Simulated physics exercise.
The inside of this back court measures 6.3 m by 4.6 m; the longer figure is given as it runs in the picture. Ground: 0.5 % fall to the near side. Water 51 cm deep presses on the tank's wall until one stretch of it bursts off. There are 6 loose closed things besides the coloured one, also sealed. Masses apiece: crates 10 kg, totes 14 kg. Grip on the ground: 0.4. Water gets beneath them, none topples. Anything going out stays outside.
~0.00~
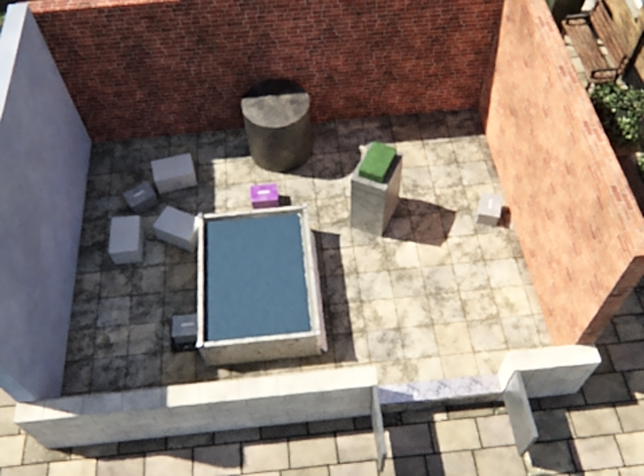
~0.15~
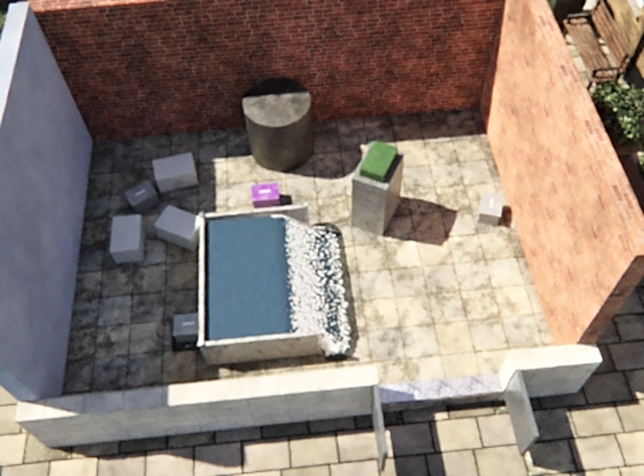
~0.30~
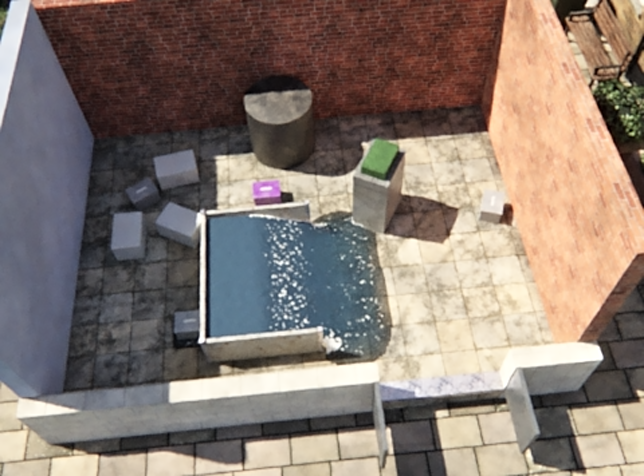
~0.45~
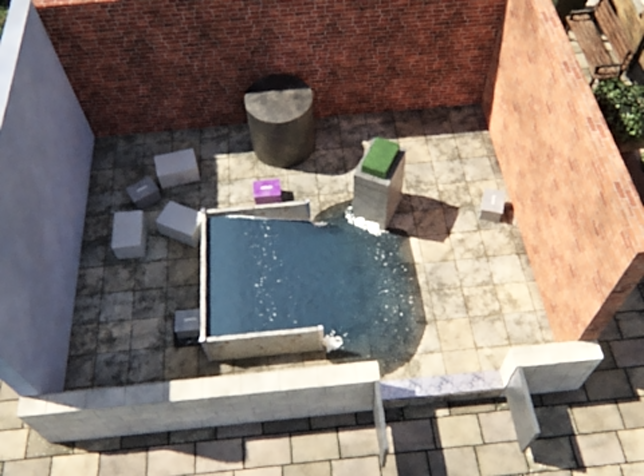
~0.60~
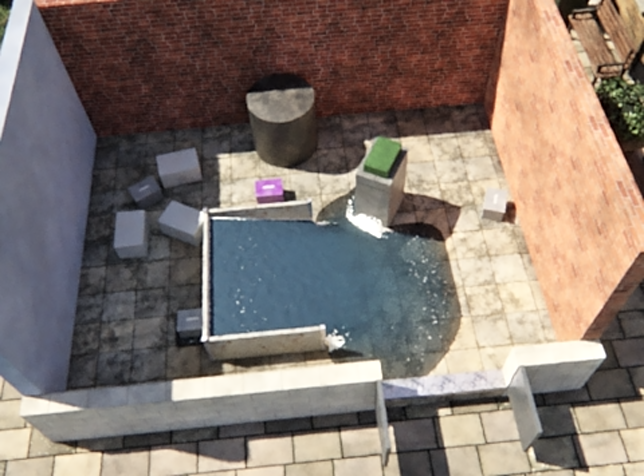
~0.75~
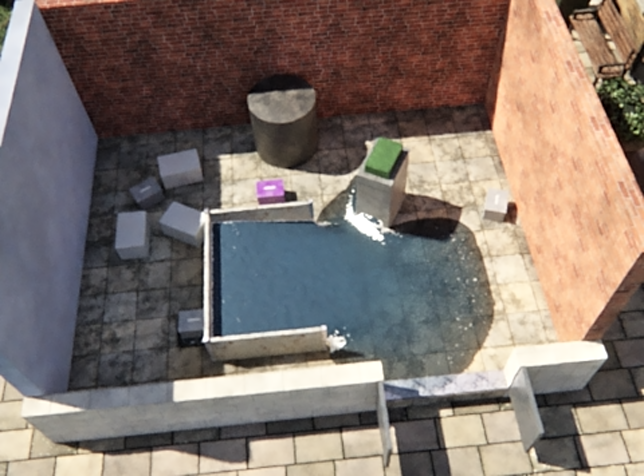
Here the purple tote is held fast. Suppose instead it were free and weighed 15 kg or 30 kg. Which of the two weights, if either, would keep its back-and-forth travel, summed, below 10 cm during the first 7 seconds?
Lightweight wins.
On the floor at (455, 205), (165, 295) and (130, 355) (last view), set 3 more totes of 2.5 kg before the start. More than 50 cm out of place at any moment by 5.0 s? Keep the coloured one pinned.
First one went beyond, second stayed within, third stayed within.
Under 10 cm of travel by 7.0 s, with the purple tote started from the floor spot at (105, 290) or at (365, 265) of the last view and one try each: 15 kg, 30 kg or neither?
In that order: The lighter suffices; both fail.
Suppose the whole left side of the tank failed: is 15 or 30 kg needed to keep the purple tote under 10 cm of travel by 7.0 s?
Answer: The big one only.
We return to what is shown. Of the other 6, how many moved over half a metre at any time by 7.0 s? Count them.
1 in all.
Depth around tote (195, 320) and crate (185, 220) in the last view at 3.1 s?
Some 2 cm at the first, some 0 cm at the second.
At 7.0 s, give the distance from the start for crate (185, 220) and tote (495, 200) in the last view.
Net distance: First 0 cm, second 140 cm.
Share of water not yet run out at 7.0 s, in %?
About 72 in a hundred parts of the water.
After 1.4 s the purple tote would be 0 cm from its start with 15 kg and 0 cm from its start with 30 kg; 0 cm of water round it then.
After 3.1 s the purple tote would be 0 cm from its start with 15 kg and 0 cm from its start with 30 kg; 0 cm of water round it then.
After 4.9 s the purple tote would be 0 cm from its start with 15 kg and 0 cm from its start with 30 kg; 1 cm of water round it then.
After 7.0 s the purple tote would be 0 cm from its start with 15 kg and 0 cm from its start with 30 kg; 4 cm of water round it then.
